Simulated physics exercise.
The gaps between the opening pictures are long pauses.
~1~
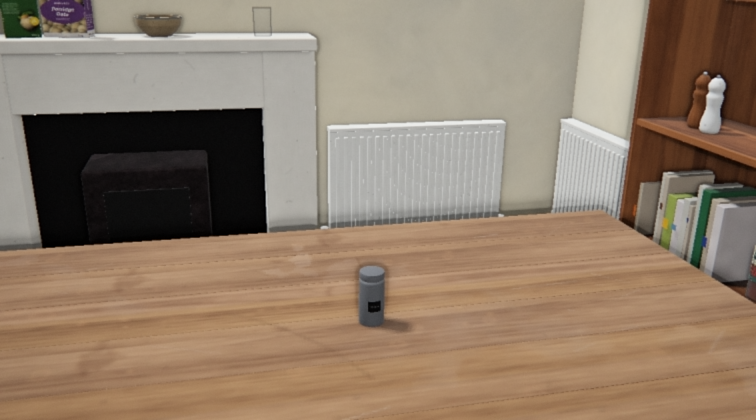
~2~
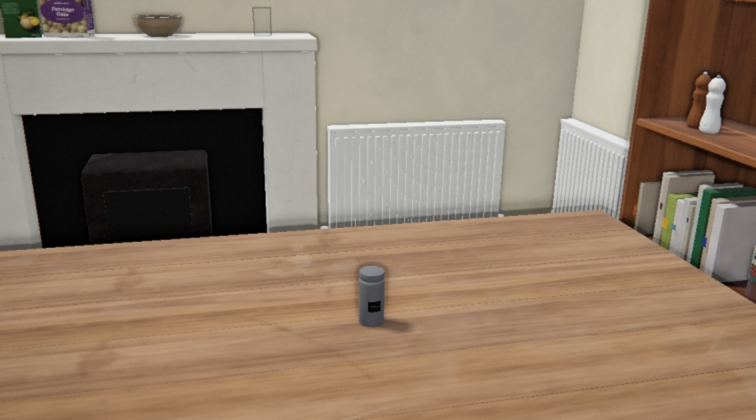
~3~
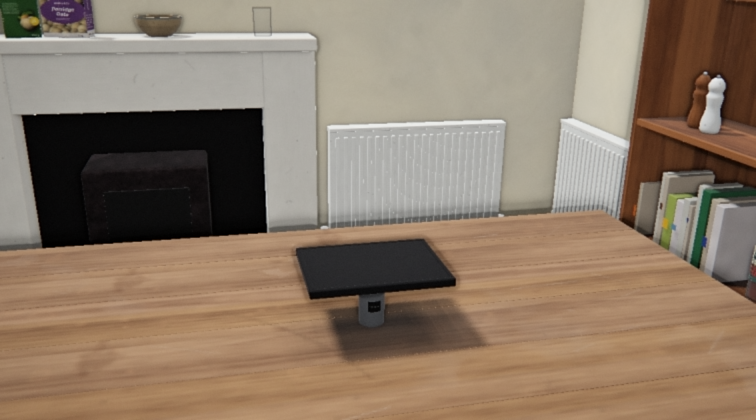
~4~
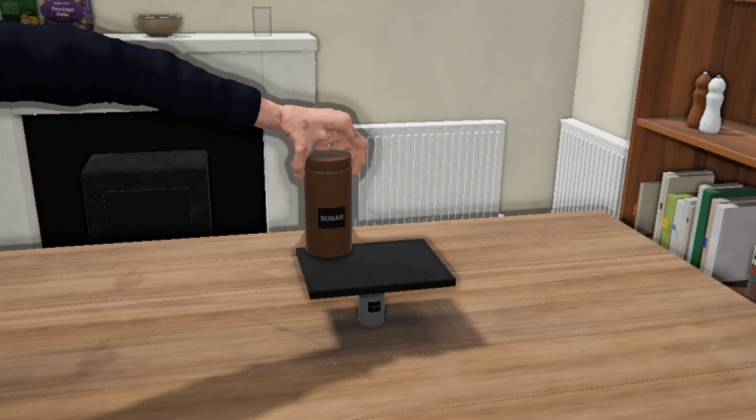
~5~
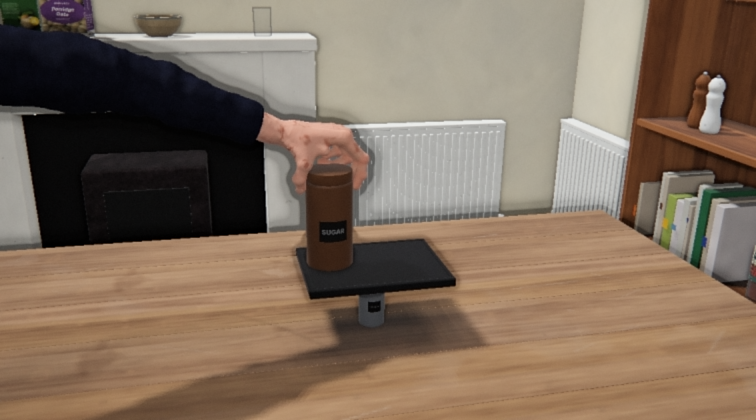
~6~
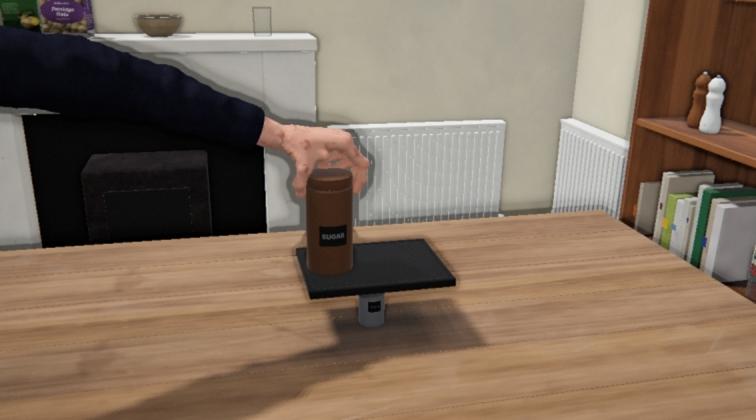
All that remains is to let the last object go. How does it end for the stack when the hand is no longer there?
The stack collapses.
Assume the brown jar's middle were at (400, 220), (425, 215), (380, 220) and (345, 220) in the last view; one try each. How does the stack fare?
So, first go it comes down, second go it comes down, third go it stays put, fourth go it comes down.
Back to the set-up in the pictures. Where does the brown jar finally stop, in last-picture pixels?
I'd point to roughly (257, 315).
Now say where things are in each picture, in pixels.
In the first picture, the last thing is not in view yet.
In the second picture, the last thing is not in view yet.
In the third picture, the last thing is not in view yet; black lid (372, 266).
The fourth picture shows coming down; brown jar (328, 203); black lid (372, 266).
The fifth picture shows coming down; brown jar (330, 217); black lid (372, 266).
The sixth picture shows set down, still held; brown jar (330, 221); black lid (372, 266).
Then, 0.30 s past the last view, brown jar now fallen; black lid rocked 56° from its first pose.
Then, 0.80 s past the last view, black lid now fallen; grey shaker rocked 54° from its first pose.
Finally, fallen, brown jar and black lid; down or leaning hard in the stack, grey shaker. Final places as the last picture's camera would see them, brown jar near (256, 315). The stack comes apart.
